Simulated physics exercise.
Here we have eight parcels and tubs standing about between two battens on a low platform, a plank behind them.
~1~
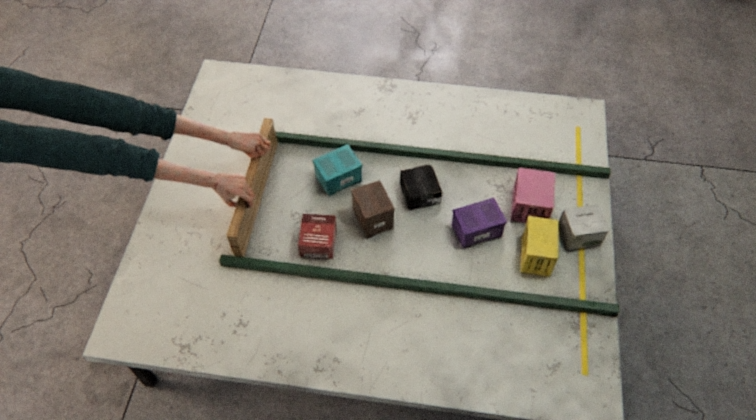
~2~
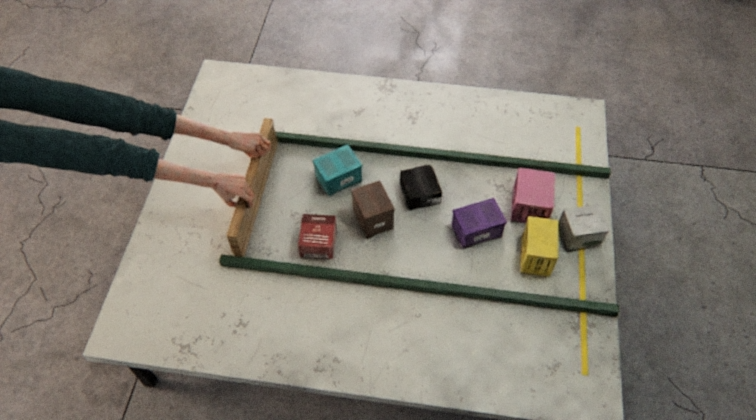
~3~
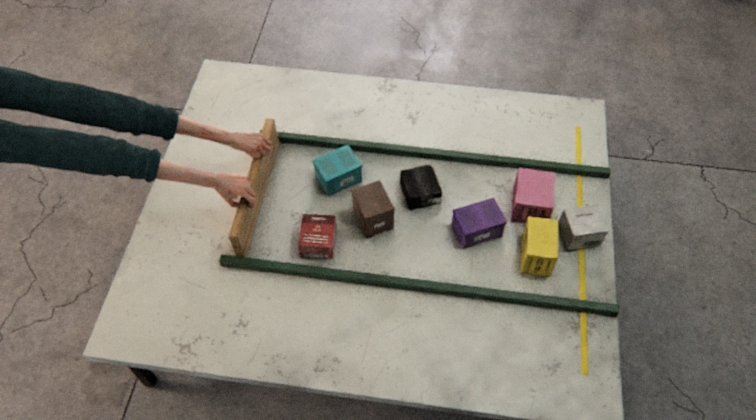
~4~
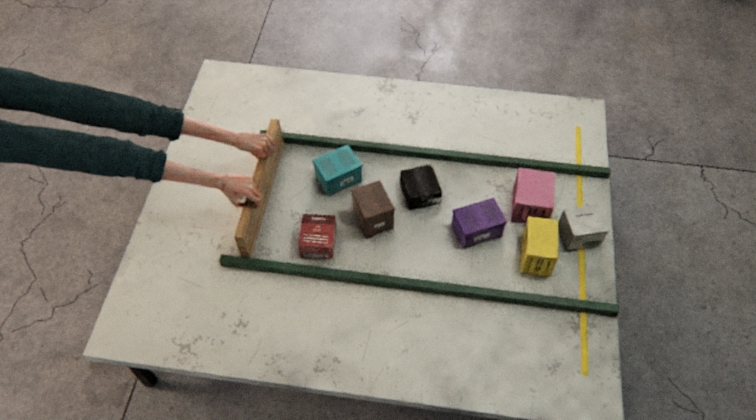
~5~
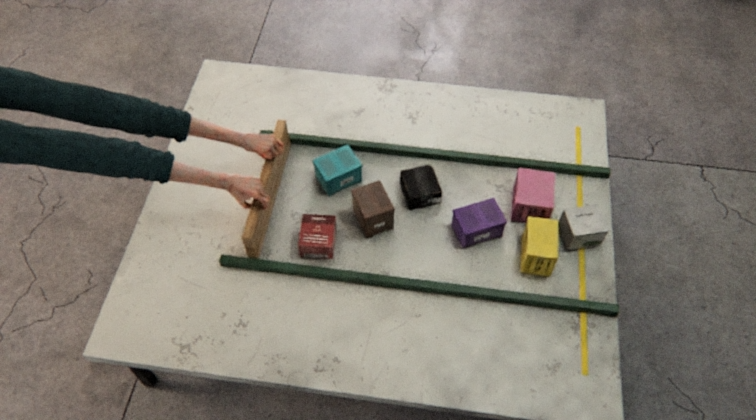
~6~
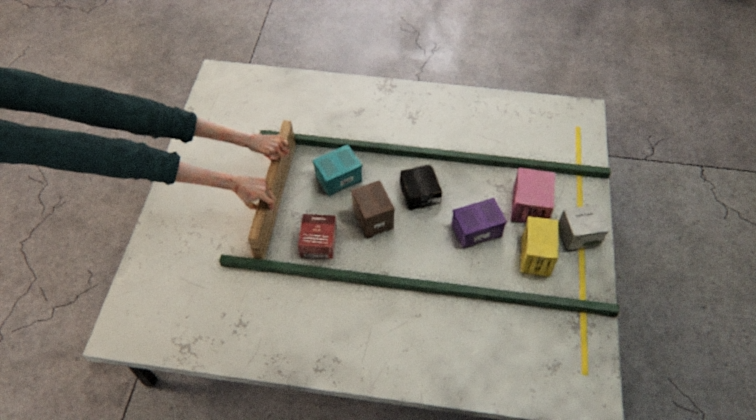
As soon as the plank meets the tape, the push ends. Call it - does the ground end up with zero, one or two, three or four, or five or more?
The ground ends up with five or more.
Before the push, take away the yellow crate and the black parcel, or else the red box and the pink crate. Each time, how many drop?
The answer is 3 and then 3.
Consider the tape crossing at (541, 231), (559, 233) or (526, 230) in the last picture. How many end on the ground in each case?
Going through each try, you'd get 2, 4 and 1.
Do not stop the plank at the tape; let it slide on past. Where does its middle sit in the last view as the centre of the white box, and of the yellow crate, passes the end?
Approx. (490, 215) for the first, approx. (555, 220) for the second.
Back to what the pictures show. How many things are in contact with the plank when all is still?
In total, 3.
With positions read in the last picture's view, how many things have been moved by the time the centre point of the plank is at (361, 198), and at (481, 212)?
So 4, and at the other place 8.
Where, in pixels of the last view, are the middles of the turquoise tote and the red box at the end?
About (598, 186), and about (603, 284).
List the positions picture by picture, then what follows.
White box (583, 227); yellow crate (539, 246); pink crate (533, 197); plank (254, 186); tape (581, 236), in the first frame.
Yellow crate (539, 247); purple tote (478, 223), in the second frame.
Pink crate (533, 197); black parcel (421, 187), in the third frame.
White box (583, 227); turquoise tote (338, 171), in the fourth frame.
Yellow crate (539, 247); red box (318, 236), in the fifth frame.
White box (583, 227); yellow crate (539, 247); pink crate (533, 197); plank (274, 188); tape (581, 236), in the sixth frame.
A little later, none off yet; white box at rest near (583, 227); yellow crate at rest near (539, 247); pink crate at rest near (533, 197).
When it is over, the number that fall off is five or more; down, black parcel, purple tote, pink crate, yellow crate and white box.
